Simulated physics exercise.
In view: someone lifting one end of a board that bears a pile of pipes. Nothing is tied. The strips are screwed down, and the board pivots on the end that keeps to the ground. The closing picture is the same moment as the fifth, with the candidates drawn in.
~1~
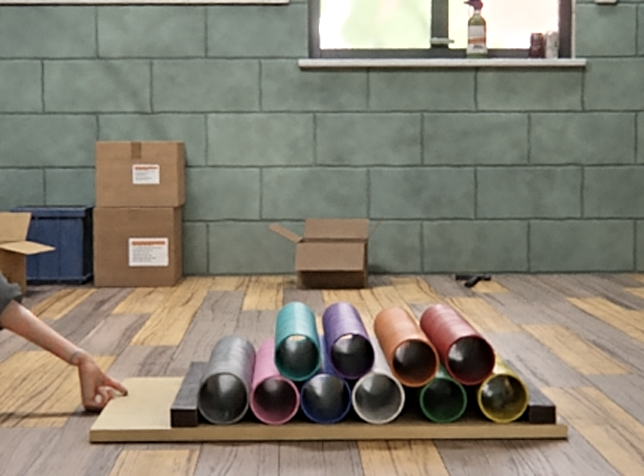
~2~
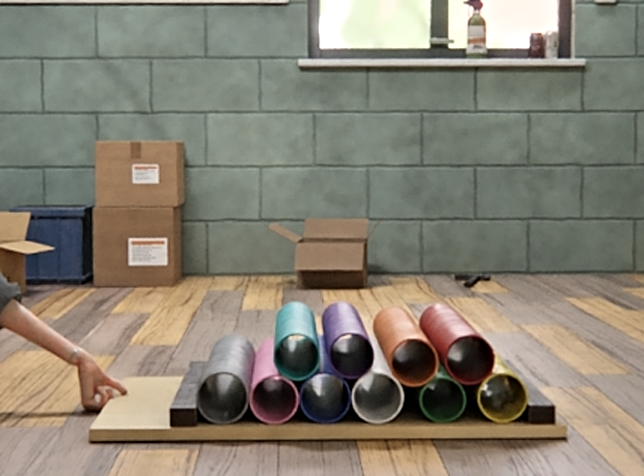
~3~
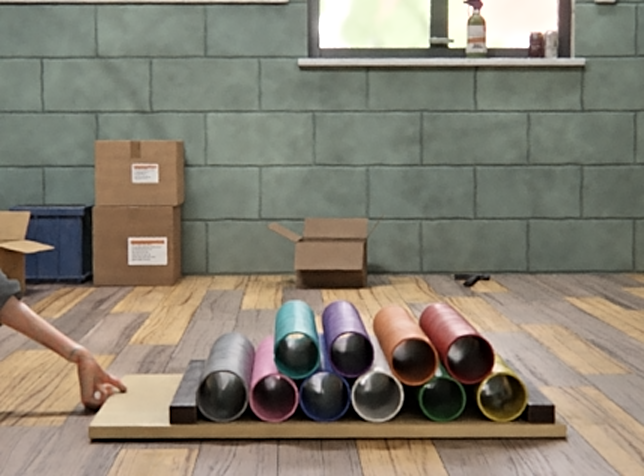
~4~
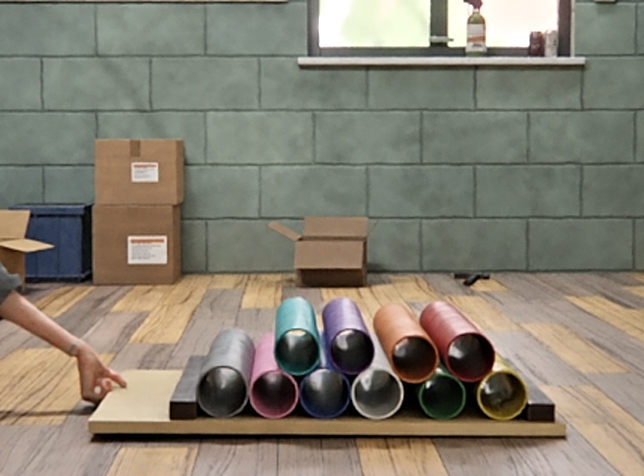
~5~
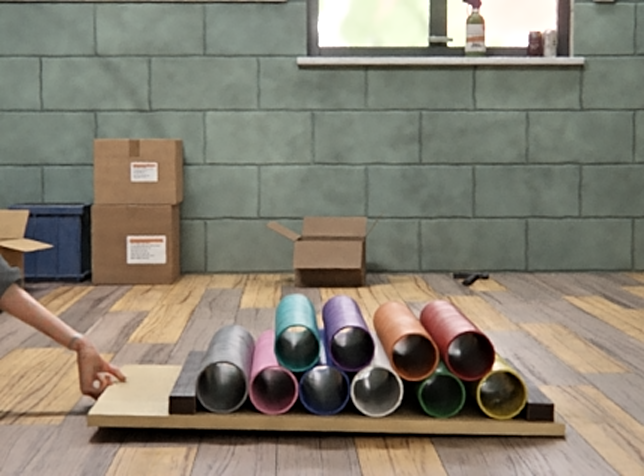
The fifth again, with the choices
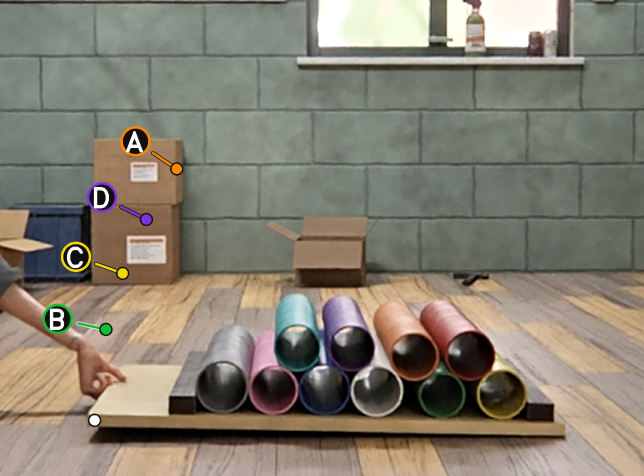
The clip opens on a wooden board on a plank floor, bearing coloured pipes stacked in two layers between dark strips, while a hand at the left grips its end. The hand then slowly raises that end slightly off the floor, and the pipes keep their places in the pile.
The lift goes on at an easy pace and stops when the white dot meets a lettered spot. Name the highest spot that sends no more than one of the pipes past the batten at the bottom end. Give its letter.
At most to C.
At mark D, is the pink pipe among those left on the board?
Yes.
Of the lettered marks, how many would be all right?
Two of the four.
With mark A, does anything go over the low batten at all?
Yes.
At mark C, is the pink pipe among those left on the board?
Yes.
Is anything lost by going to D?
Yes.
On the copy, A at (177, 169); B at (106, 329); C at (123, 273); D at (146, 219); the white dot at (94, 420).
On C. First, board at 14°.
Then, board at 20°.
Finally, board at 20°, one over the low batten (red).
By contrast, A four over the low batten (red, orange, turquoise, purple); B none over the low batten; D two over the low batten (red, orange).
